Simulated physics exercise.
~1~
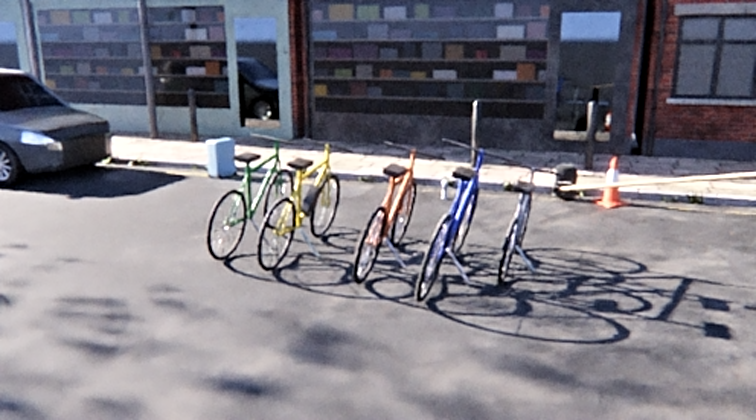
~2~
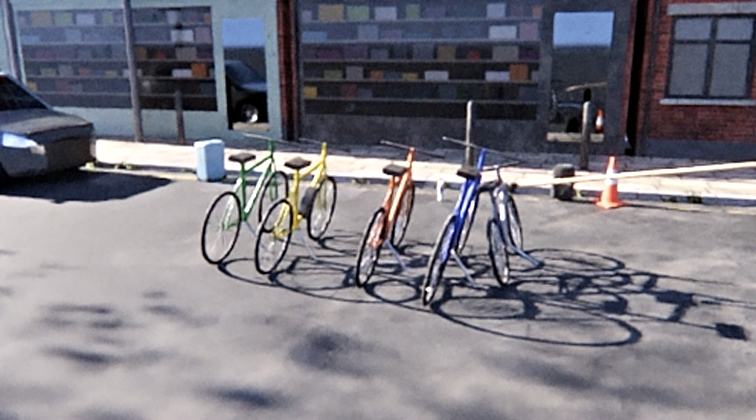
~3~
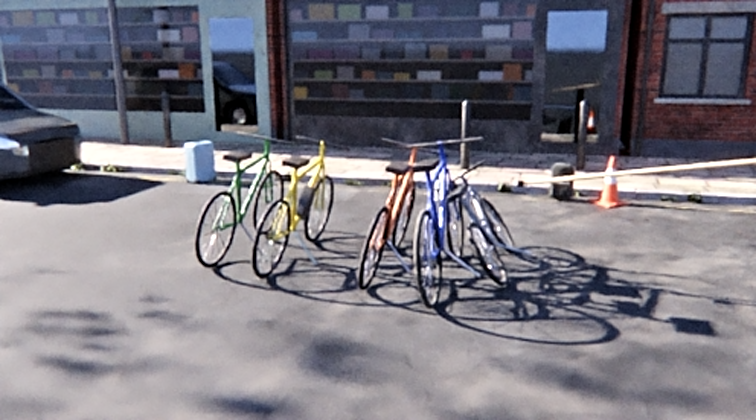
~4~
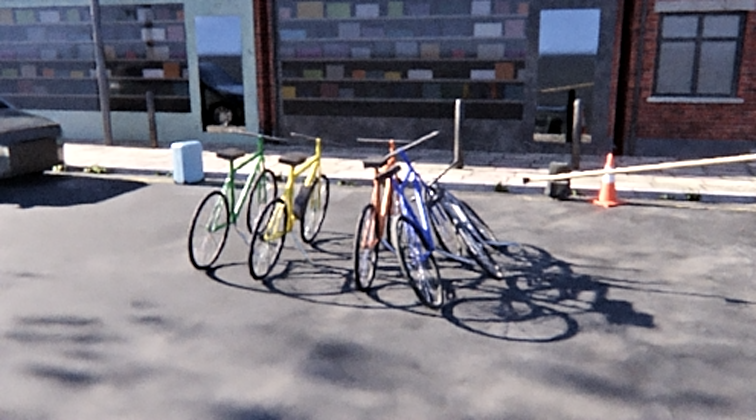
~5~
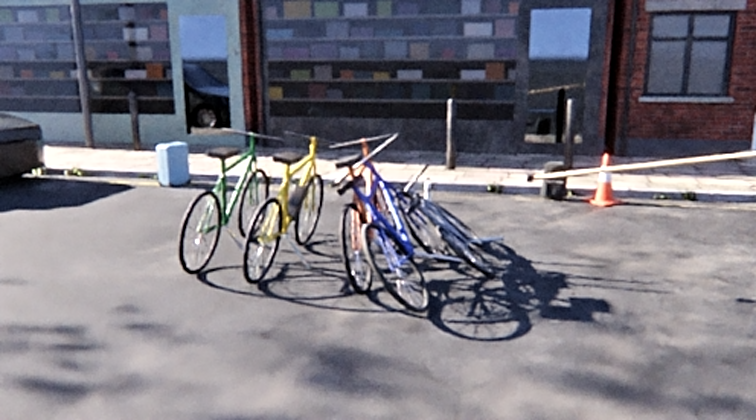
The silver bicycle at the right end of a row of five tips left toward the blue one, which then leans into the orange one; by the end these three are slanted together over tangled shadows, while the yellow and green bicycles stay upright.
